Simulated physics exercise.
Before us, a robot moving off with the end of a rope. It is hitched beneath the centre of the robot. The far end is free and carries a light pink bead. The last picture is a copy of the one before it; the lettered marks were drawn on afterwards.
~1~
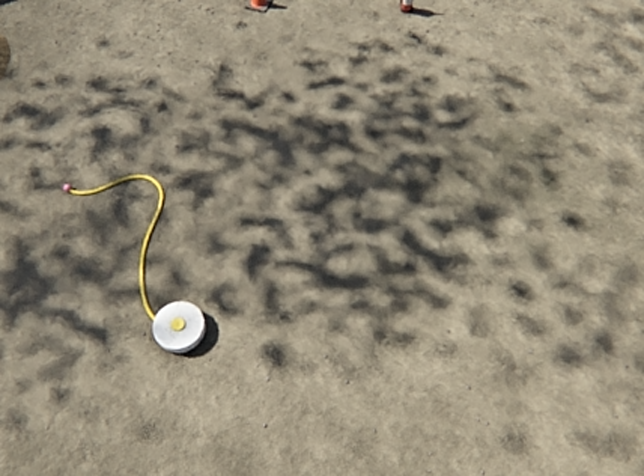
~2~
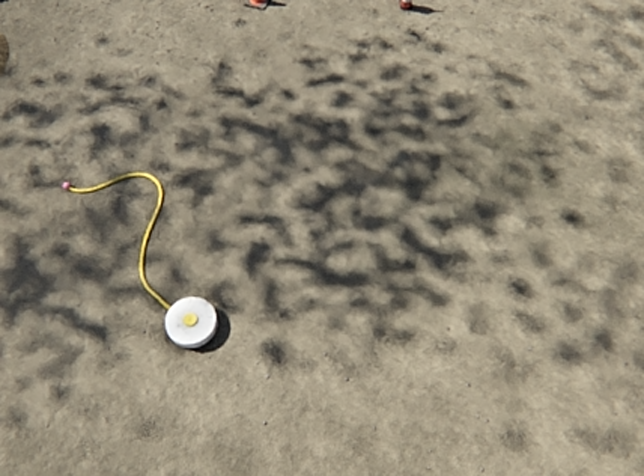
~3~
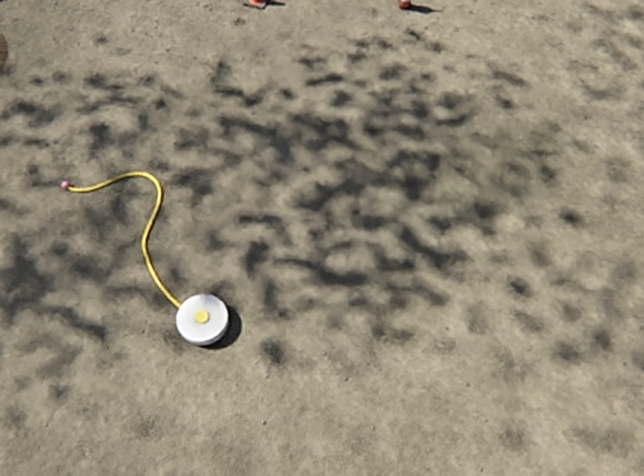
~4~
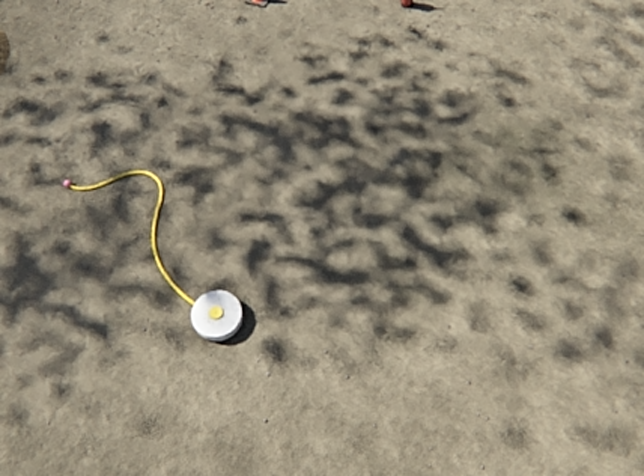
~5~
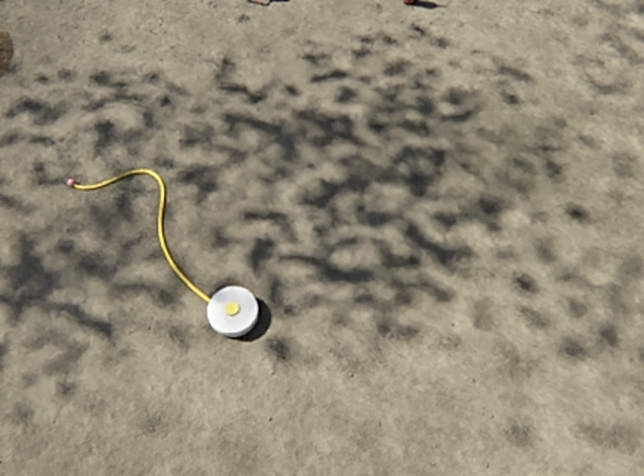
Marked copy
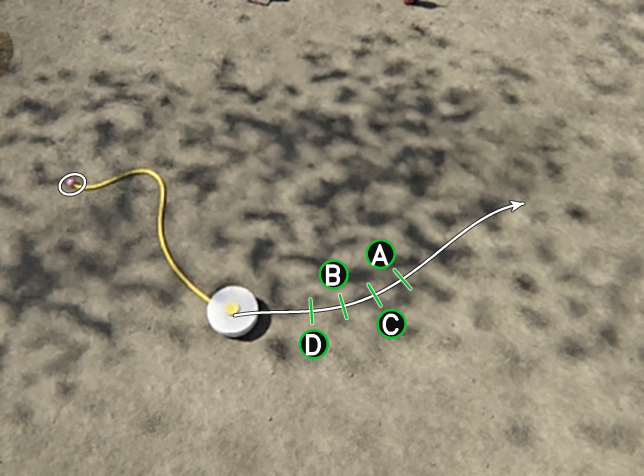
A round white robot with a yellow centre sits on shadow-dappled ground at lower left, a curved yellow rope trailing from it to a pink bead. It slides steadily a short way right and slightly upward, drawing the rope's near section into a longer slant while the bead end stays almost still.
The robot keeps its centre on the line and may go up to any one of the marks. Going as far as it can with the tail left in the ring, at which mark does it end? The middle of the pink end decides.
The farthest safe stop is D.
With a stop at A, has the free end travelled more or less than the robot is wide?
More.
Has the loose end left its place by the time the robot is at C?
By then, yes.
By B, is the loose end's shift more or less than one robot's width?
Less.
On the copy, A at (402, 279); B at (343, 306); C at (375, 295); D at (311, 311); the ring at (72, 184); the route from (235, 315) via (402, 279) to (524, 204).
On D. First, robot (260, 309), middle of the rope (165, 219), free end (71, 183).
Then, robot (289, 309), middle of the rope (177, 229), free end (71, 183).
Finally, robot (311, 308), middle of the rope (189, 237), free end (75, 184); the free end is still in its ring.
By contrast, A drags the free end to (130, 203); B drags the free end to (95, 187); C drags the free end to (113, 194).
